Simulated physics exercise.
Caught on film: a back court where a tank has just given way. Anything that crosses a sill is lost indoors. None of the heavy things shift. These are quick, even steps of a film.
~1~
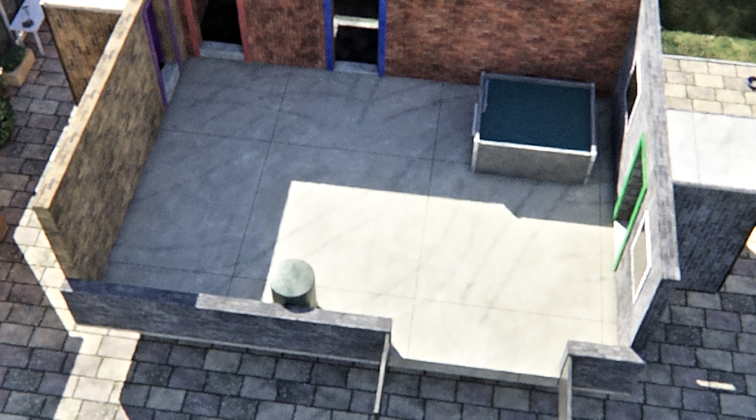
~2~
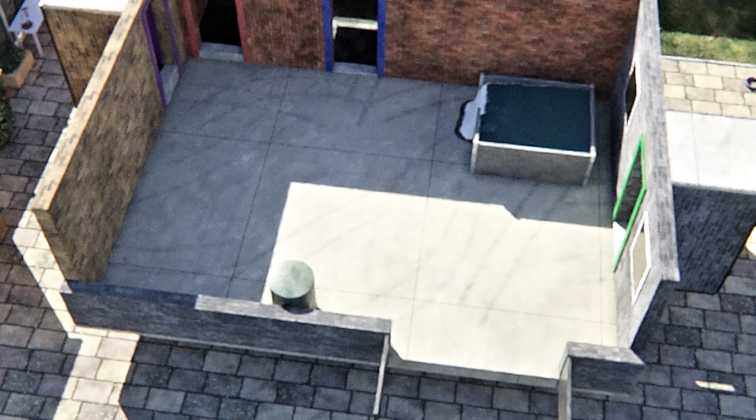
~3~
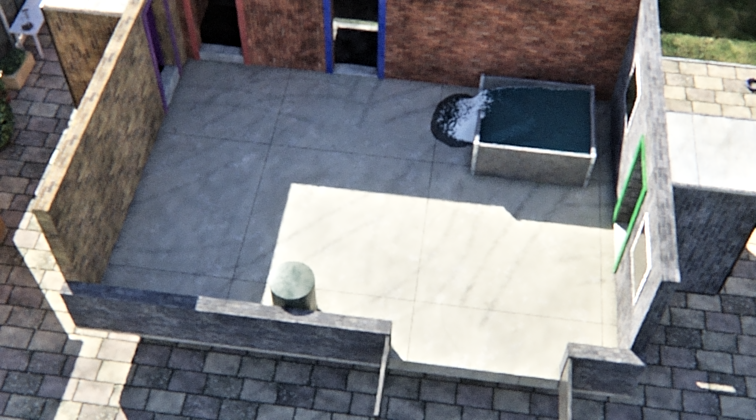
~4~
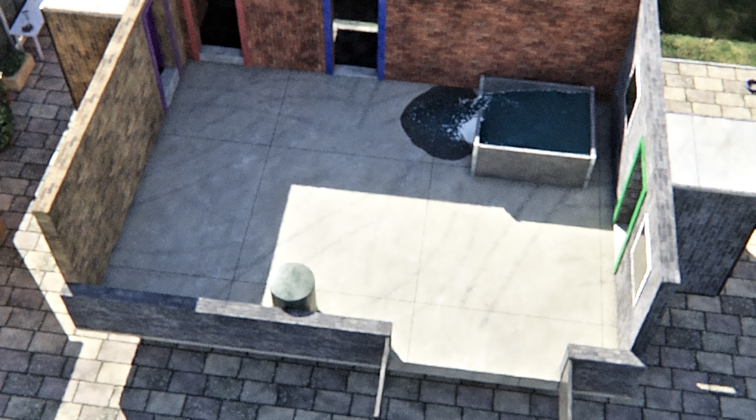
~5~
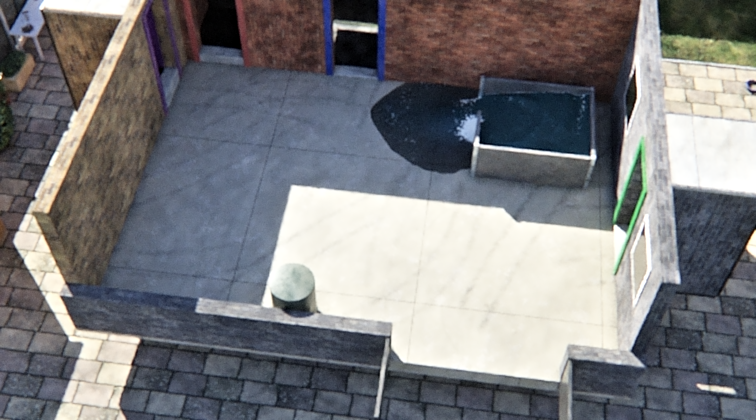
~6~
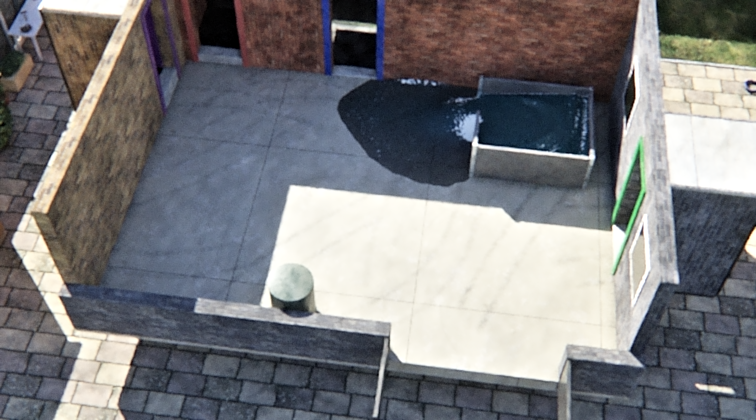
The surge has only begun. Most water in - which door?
Blue door.
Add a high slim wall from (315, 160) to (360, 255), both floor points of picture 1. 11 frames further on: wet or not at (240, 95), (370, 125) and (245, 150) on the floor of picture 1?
Taking the points in order, they are swamped, swamped and swamped.
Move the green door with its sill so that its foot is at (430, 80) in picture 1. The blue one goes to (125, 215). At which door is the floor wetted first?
The green door.
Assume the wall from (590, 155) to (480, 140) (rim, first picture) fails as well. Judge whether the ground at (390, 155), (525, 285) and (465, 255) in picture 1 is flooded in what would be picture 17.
The first spot is left untouched, the second soaked through, the third soaked through.
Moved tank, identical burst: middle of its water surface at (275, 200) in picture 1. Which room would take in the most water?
The answer is the red one.
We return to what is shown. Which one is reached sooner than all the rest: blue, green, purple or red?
My pick would be the blue-painted one.
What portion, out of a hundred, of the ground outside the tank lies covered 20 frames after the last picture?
It comes to 45 per cent.
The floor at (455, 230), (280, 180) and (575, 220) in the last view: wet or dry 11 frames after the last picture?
The first spot is spared, the second swamped and the third spared.
A moment on, water covers 20 % of the floor; green door not reached, blue door a trickle in, red door not reached, purple door not reached.
Next, water covers 35 % of the floor; green door not reached, blue door some in, red door wet at the sill, nothing in, purple door wet at the sill, nothing in.
Then, water covers 45 % of the floor; green door not reached, blue door some in, red door wet at the sill, nothing in, purple door wet at the sill, nothing in.
Later, water covers 55 % of the floor; green door not reached, blue door some in, red door a trickle in, purple door wet at the sill, nothing in.
In the end, water covers 80 % of the floor; green door not reached, blue door some in, red door a trickle in, purple door wet at the sill, nothing in; the blue door has let in the most.
